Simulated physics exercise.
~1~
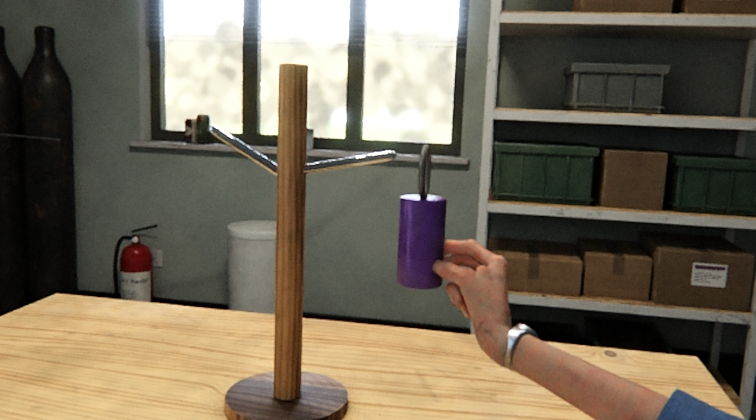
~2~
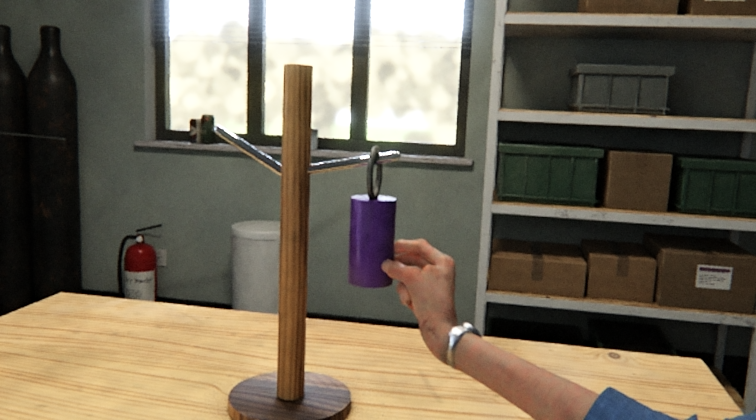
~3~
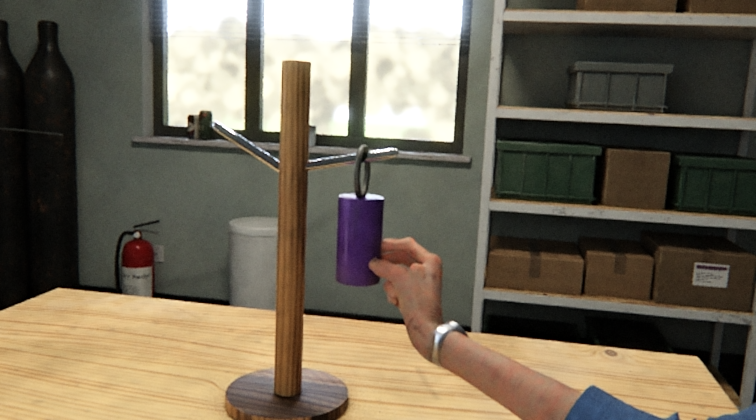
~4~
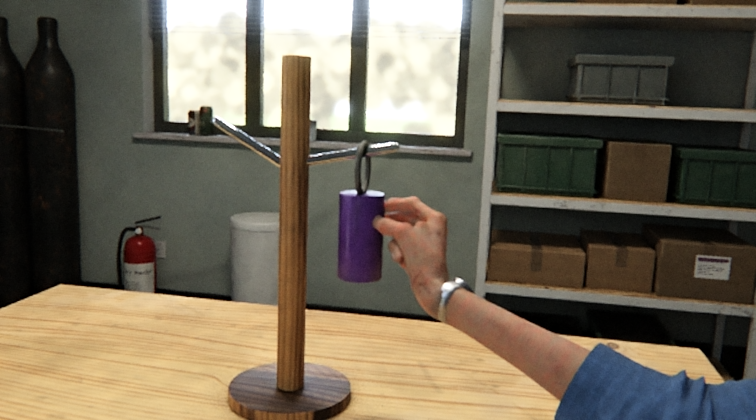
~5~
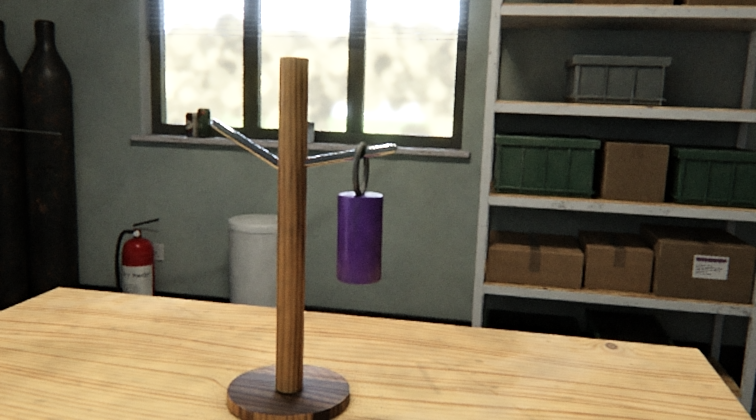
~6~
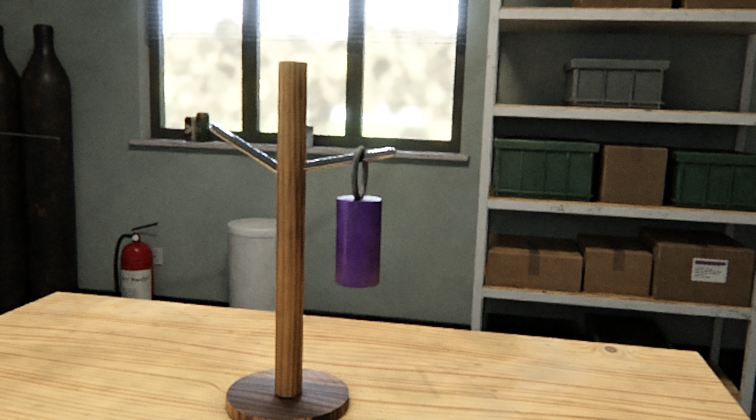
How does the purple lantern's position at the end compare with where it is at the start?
At the start the purple lantern is held out to the right, just beyond the tip of the right peg. By the end it is further left, closer to the post, hanging from that peg by its ring.
